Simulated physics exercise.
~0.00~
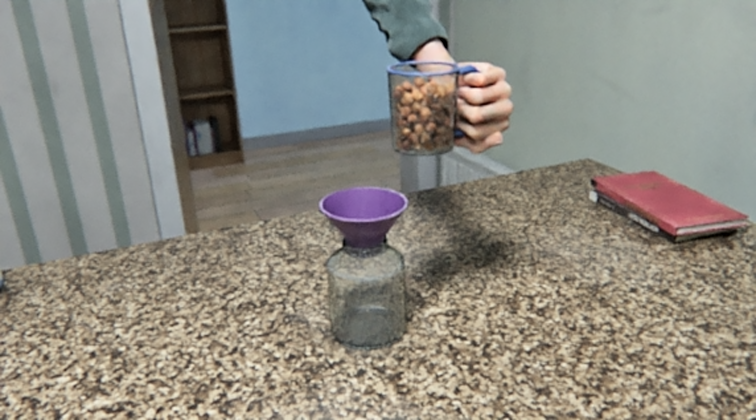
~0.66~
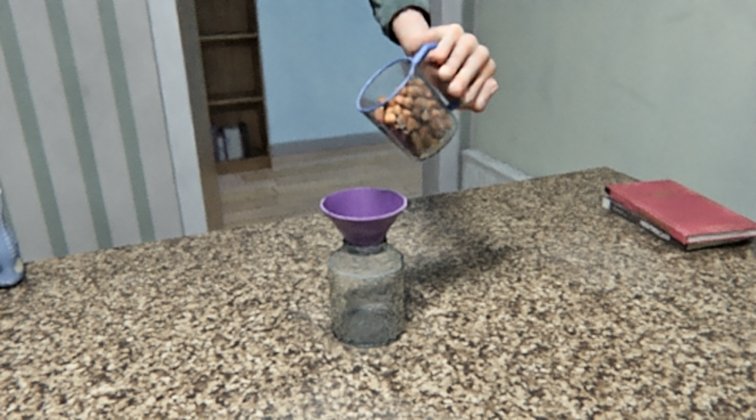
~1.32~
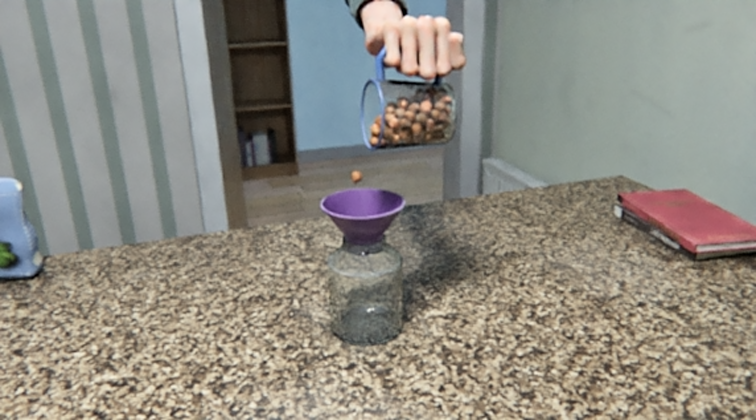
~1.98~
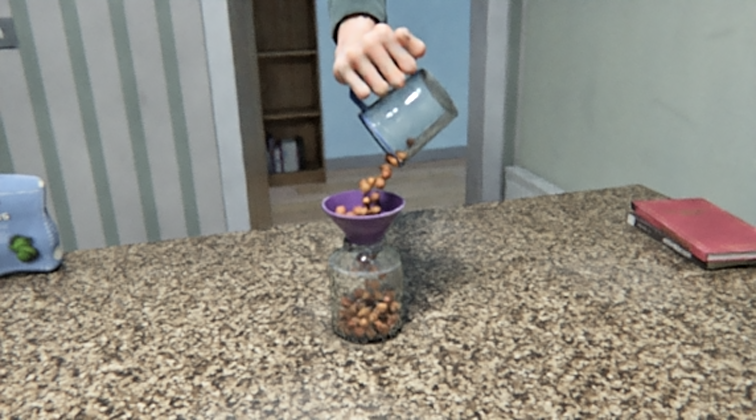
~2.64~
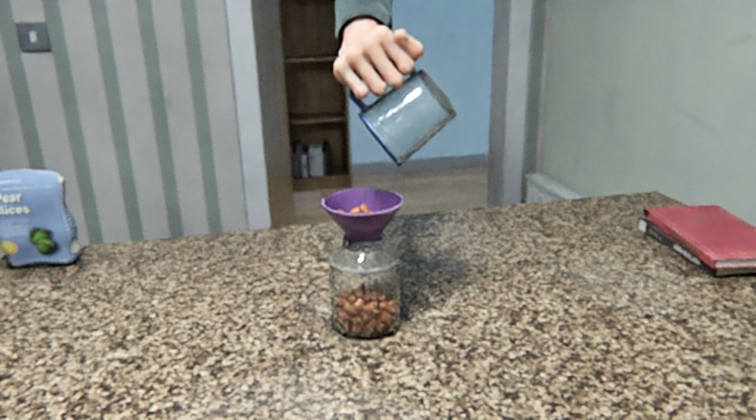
A hand tips a cup of nuts through a purple funnel, partly filling the jar.
